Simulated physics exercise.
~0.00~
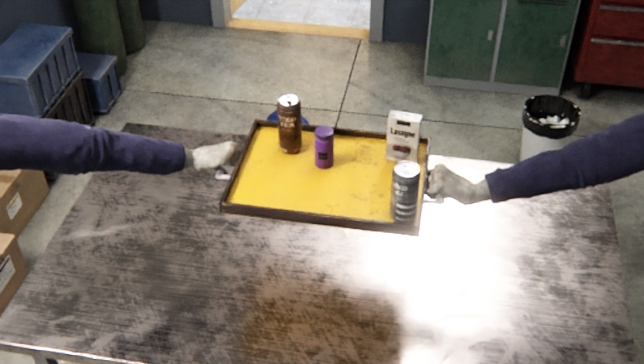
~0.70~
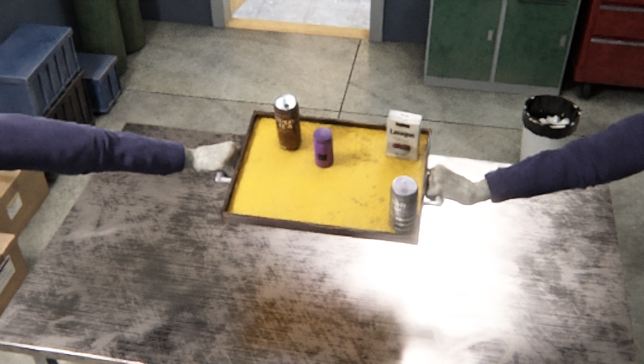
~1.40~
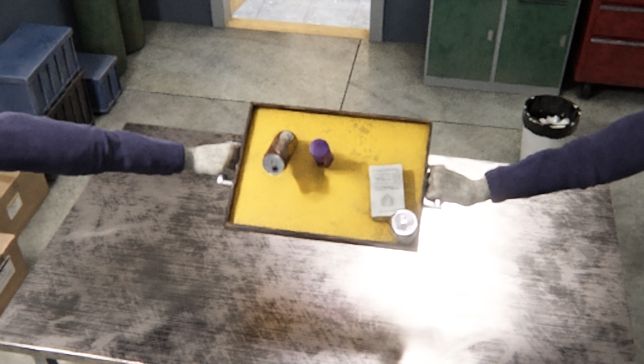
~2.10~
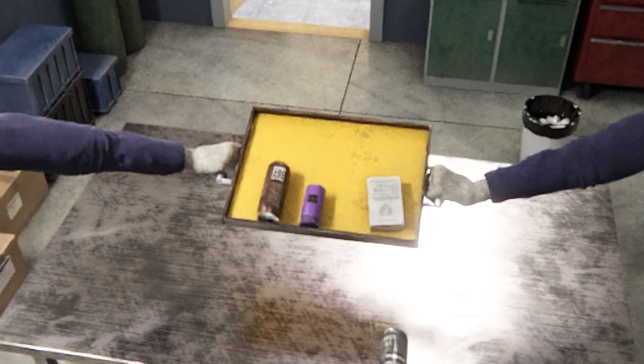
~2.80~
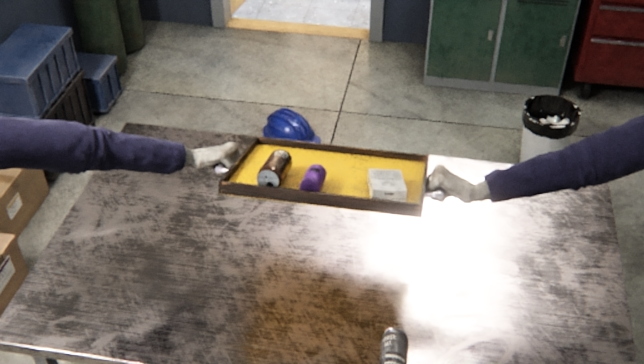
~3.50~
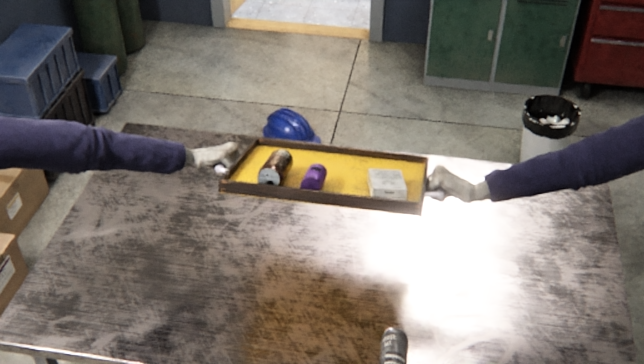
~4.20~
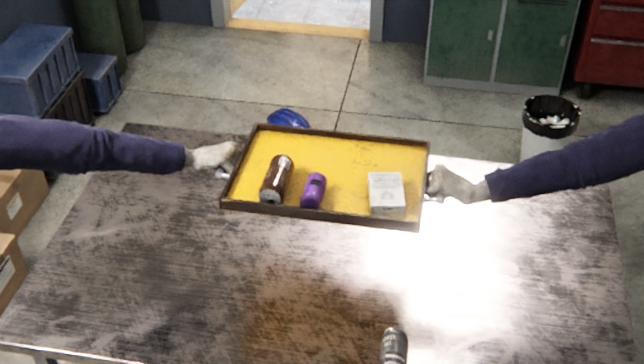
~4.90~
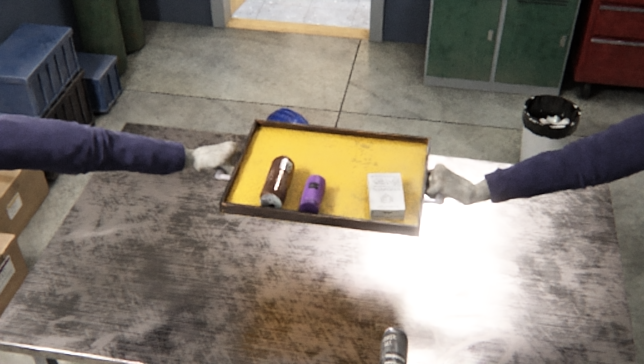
A hand-held tray tilts both ways, toppling four items and dropping the grey can.
